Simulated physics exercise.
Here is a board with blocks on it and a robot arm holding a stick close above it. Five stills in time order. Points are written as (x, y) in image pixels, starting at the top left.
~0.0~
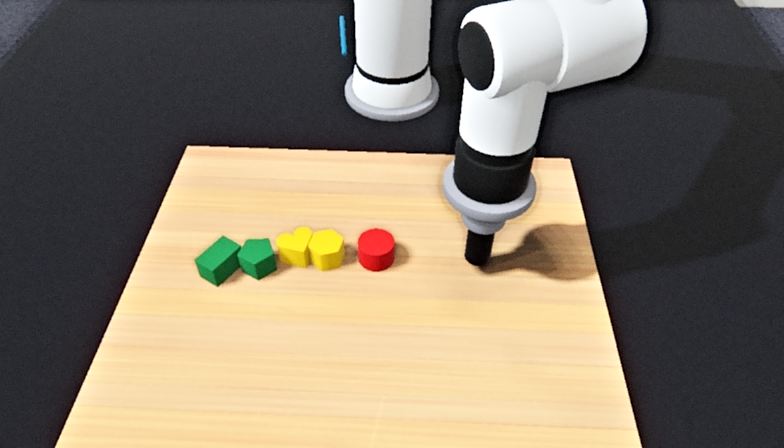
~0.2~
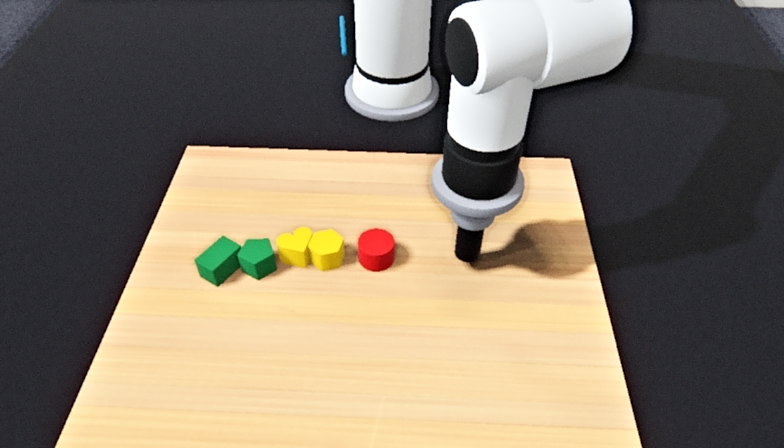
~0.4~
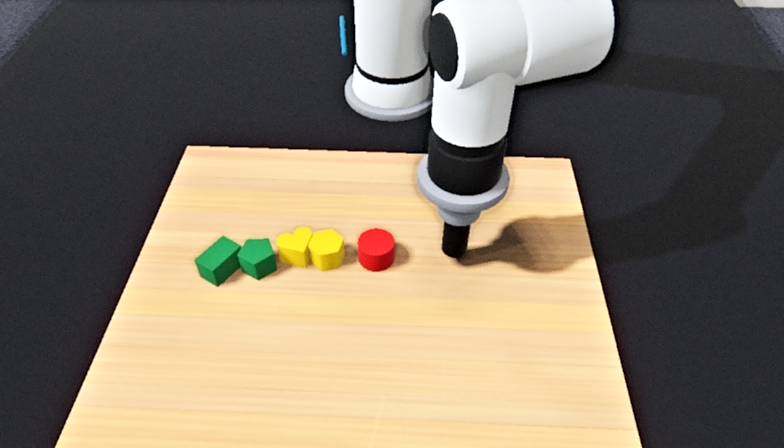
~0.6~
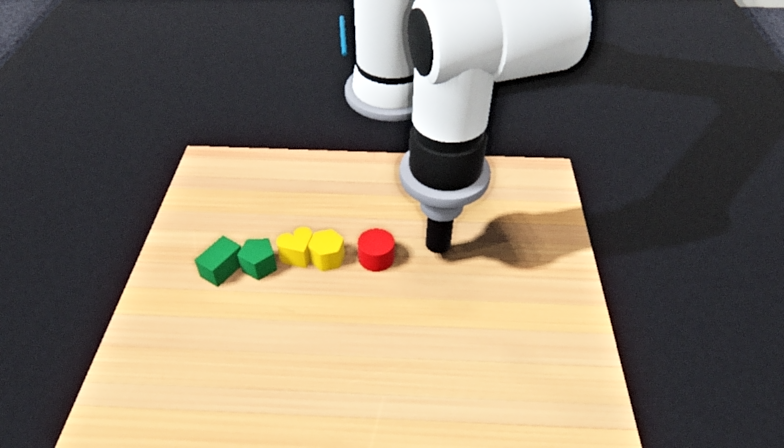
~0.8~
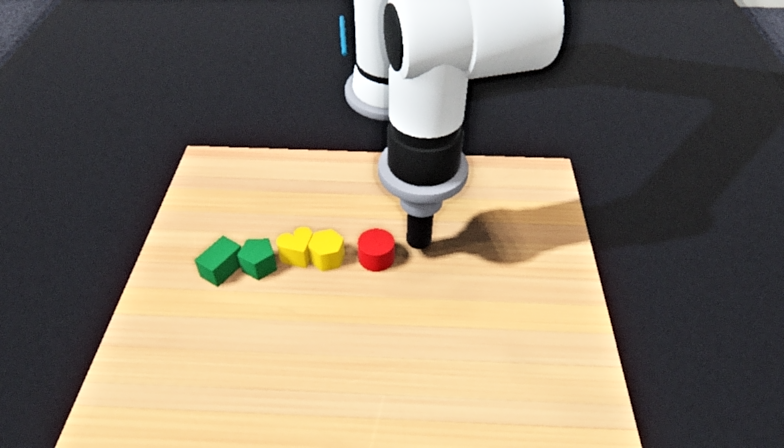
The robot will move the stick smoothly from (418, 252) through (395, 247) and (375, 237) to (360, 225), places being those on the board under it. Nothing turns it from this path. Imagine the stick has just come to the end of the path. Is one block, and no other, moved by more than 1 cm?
I'd say yes.
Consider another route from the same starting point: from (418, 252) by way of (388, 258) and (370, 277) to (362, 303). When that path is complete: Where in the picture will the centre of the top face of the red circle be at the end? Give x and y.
I expect it at (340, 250).
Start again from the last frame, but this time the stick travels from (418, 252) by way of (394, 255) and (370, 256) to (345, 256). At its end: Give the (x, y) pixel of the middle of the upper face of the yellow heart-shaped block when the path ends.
In the picture, it is at (257, 229).
What follows on the original path. Halfway along, stick (383, 230); red circle (362, 242).
At the end, stick (359, 213); yellow six-sided block unmoved; red circle (361, 242).
